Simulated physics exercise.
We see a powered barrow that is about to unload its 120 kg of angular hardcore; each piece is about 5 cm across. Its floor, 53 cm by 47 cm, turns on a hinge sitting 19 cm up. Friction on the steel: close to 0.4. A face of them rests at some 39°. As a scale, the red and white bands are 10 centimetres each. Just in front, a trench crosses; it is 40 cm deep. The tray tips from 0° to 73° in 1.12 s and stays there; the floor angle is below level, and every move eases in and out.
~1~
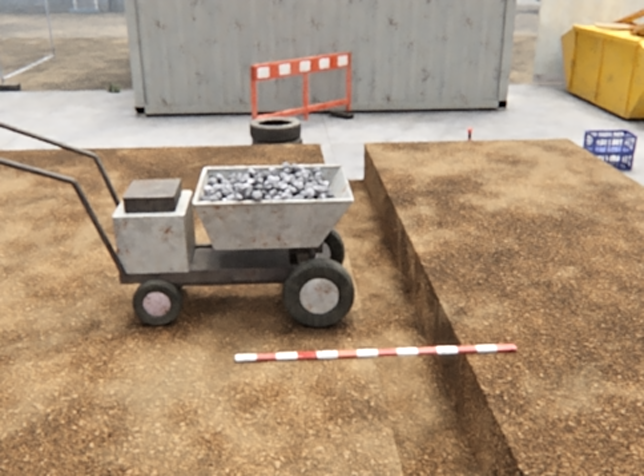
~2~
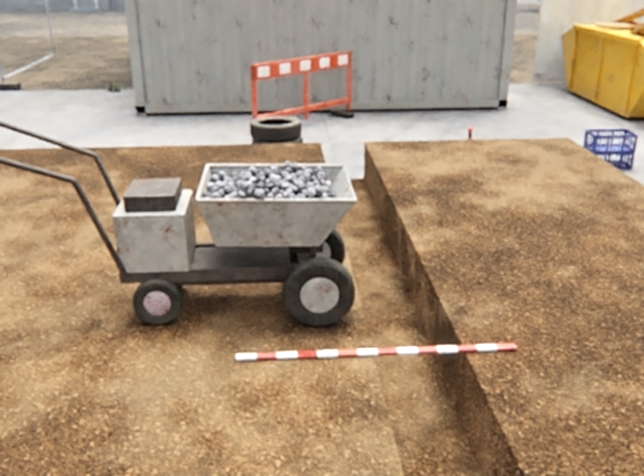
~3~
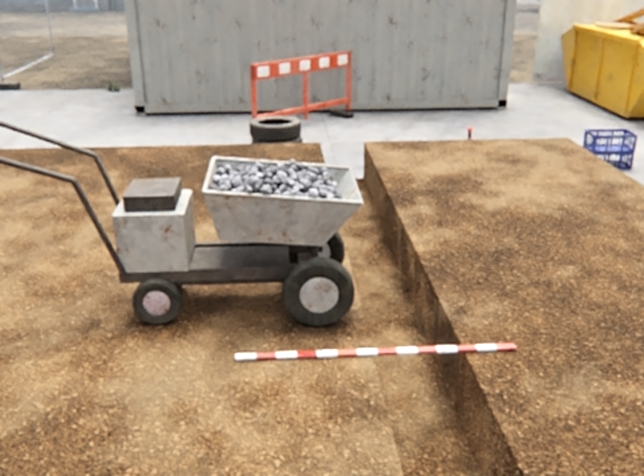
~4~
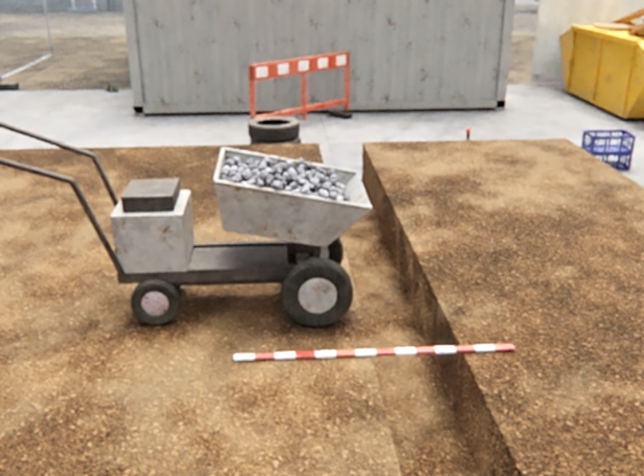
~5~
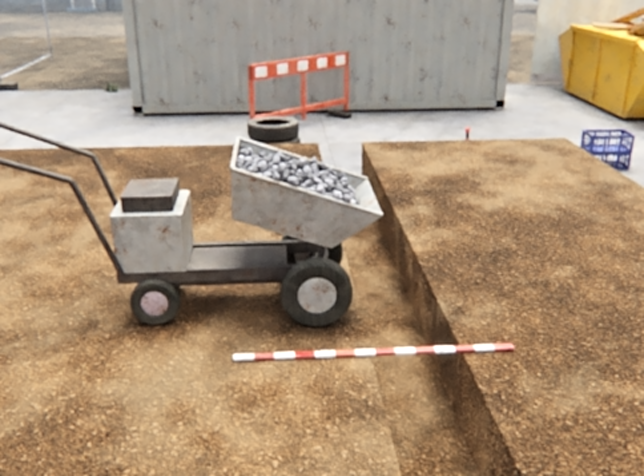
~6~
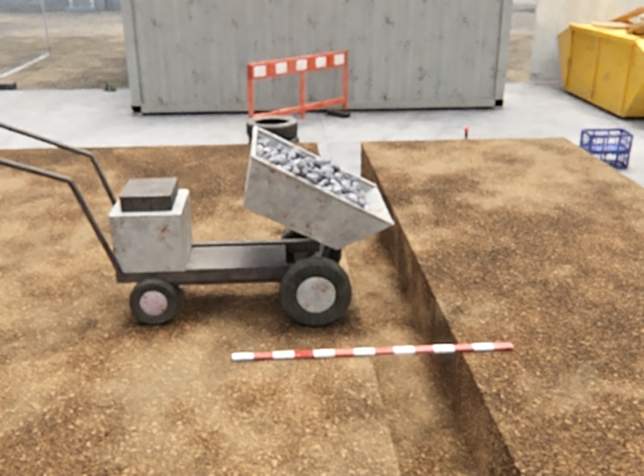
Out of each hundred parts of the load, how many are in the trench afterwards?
About 54 out of 100.
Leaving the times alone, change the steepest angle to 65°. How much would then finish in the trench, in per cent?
Roughly 30% would end there.
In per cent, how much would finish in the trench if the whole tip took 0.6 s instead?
I'd put it at some 35 in a hundred.
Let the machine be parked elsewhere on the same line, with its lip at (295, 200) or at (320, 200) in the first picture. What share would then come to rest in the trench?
Estimates: 85 % then 80 %.
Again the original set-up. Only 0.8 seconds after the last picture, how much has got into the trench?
About 15 per cent by then.
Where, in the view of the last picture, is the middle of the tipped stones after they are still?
About (423, 340).
Then, 0.4 s after the last picture the floor is at 62°, 99 % in the tray, 1 % in the trench; the foremost stones are at (423, 256).
Then, 0.8 s after the last picture the floor is at 73°, 65 % in the tray, 15 % in the trench, 20 % past the trench; the foremost stones are at (492, 295).
Then, 1.1 s after the last picture the floor is at 73°, 39 % in the tray, 28 % in the trench, 33 % past the trench; the foremost stones are at (545, 289).
Then, 3.0 s after the last picture the floor is at 73°, 14 % in the tray, 54 % in the trench, 32 % past the trench; the foremost stones are at (556, 288).
